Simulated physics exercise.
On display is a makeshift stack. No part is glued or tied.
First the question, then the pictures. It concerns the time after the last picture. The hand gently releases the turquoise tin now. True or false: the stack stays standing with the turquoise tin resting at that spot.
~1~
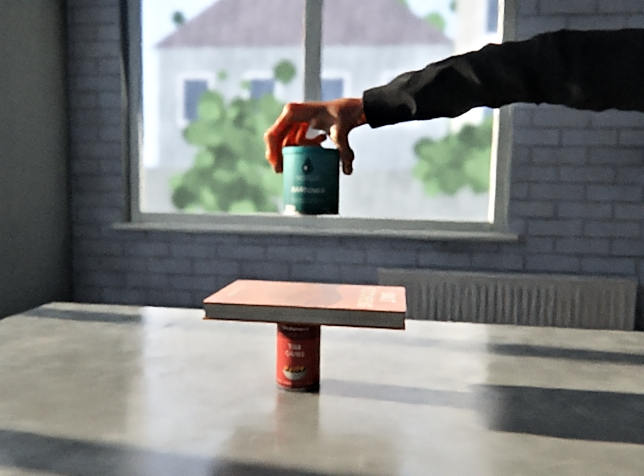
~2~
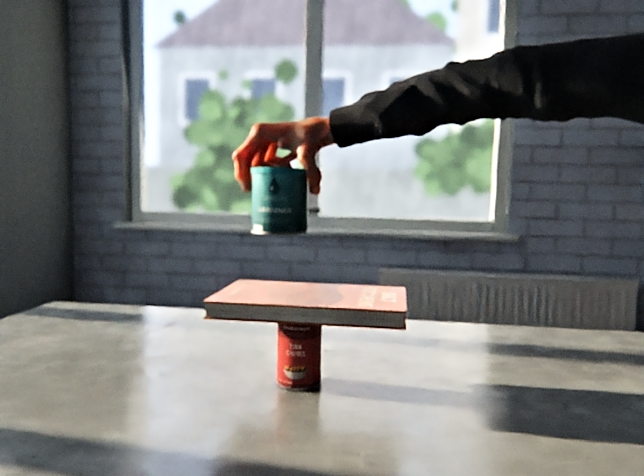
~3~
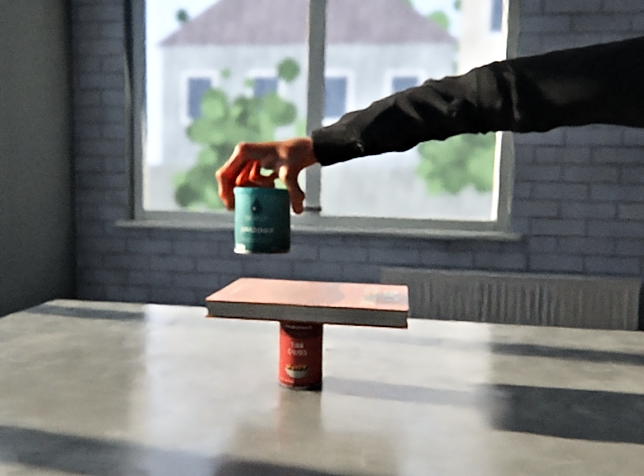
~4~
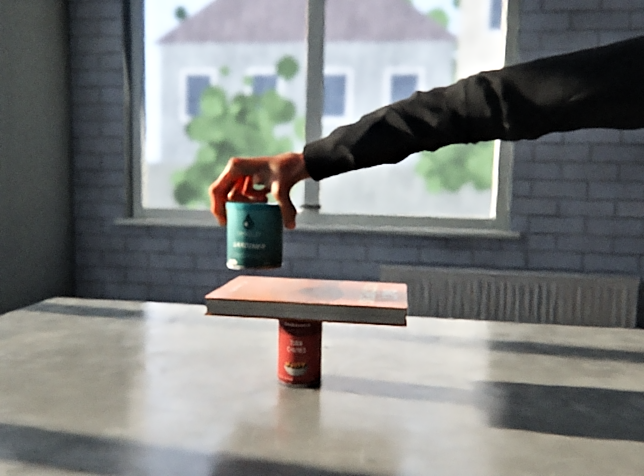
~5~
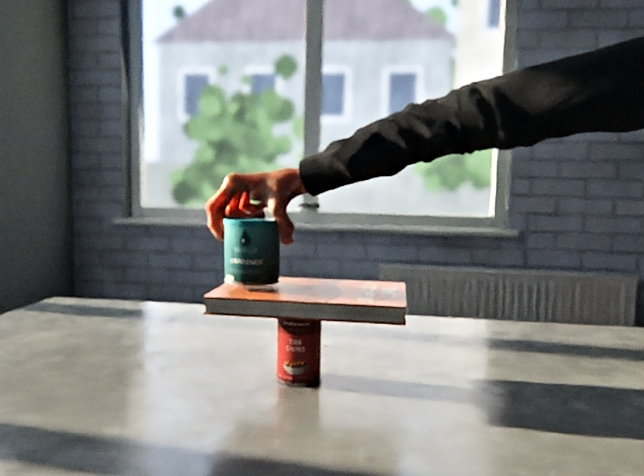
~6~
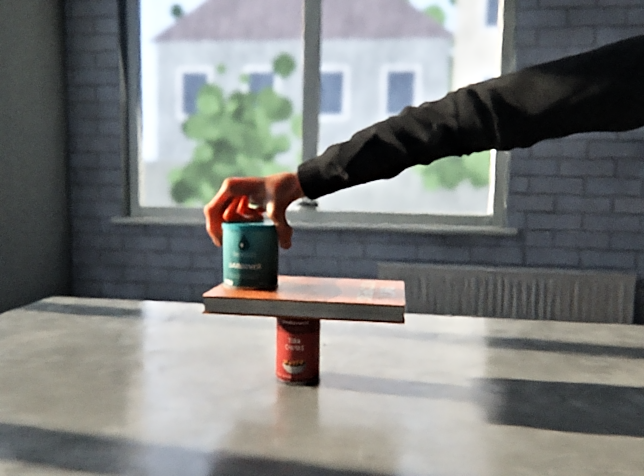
True.
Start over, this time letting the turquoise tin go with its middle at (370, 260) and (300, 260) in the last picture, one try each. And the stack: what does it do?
Topples, then stands firm.
Then, 0.80 s on from there, no change.
Then, 1.70 s on from there, turquoise tin resting near (251, 255).
In the end, all 3 unmoved. At the end, from the last picture's camera, turquoise tin near (251, 255). The stack holds.
